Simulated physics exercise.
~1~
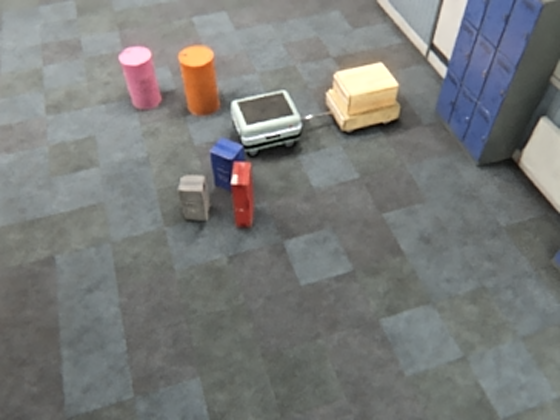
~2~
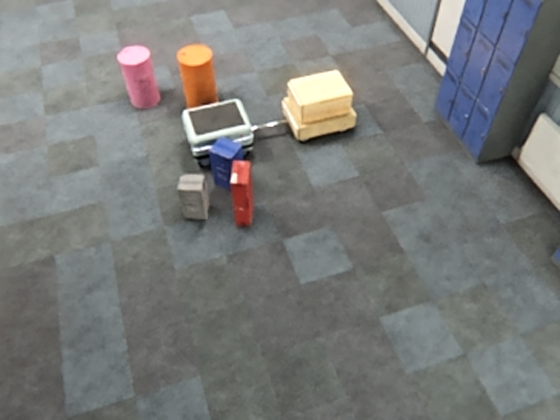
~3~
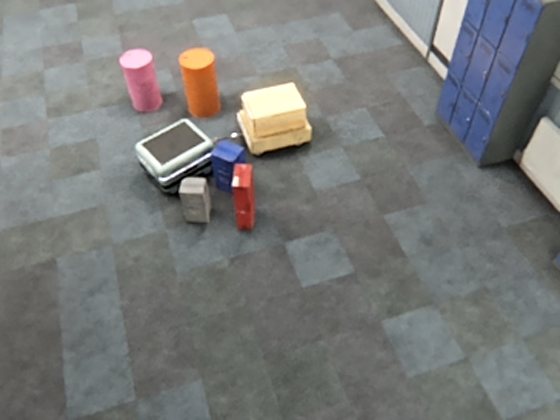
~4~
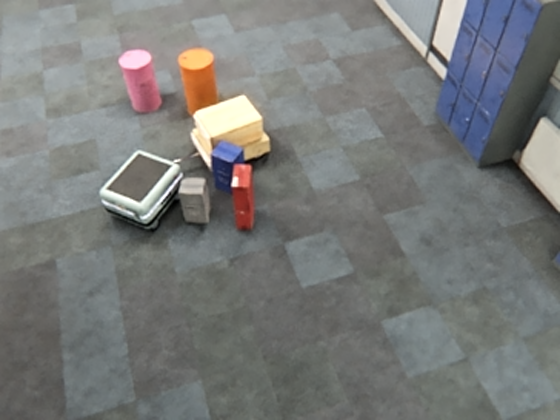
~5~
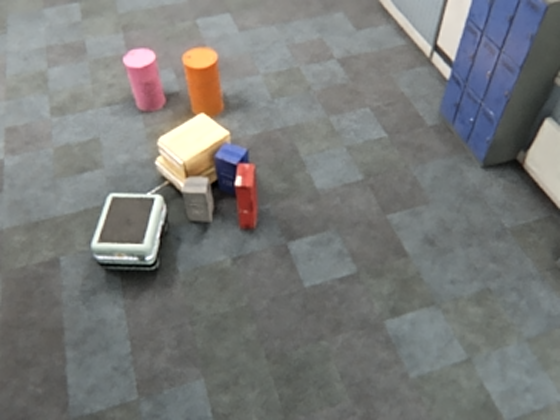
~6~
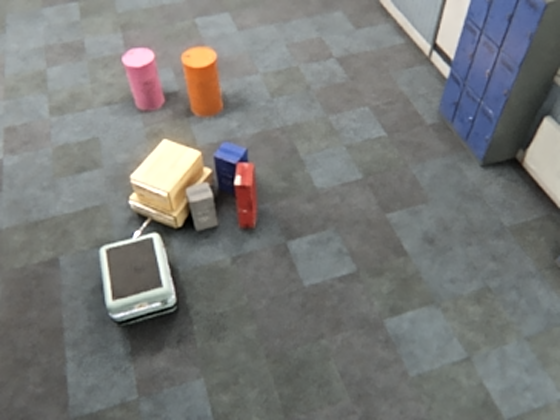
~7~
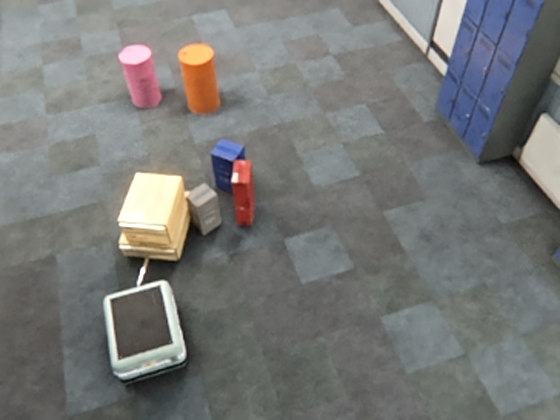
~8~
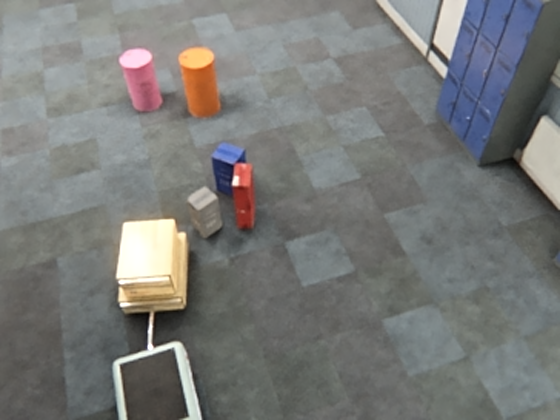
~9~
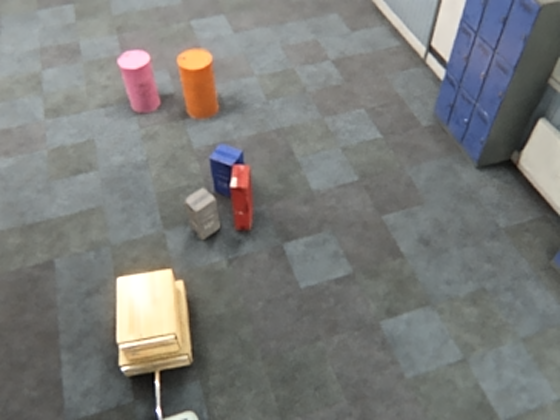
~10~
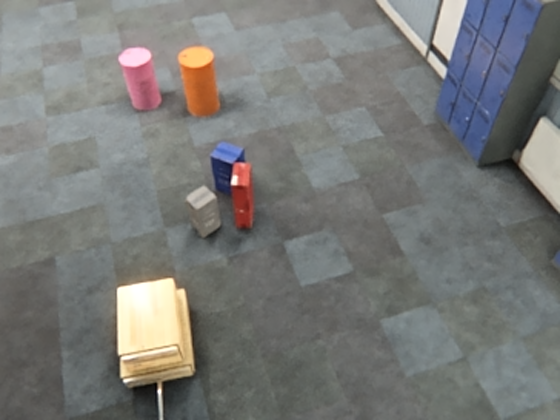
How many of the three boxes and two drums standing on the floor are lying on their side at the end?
None of them are lying on their side. The grey box has shifted a little, but all three boxes and both drums are still upright.
A tug turns, its cart nudges the upright grey box aside, and the tug leaves view.
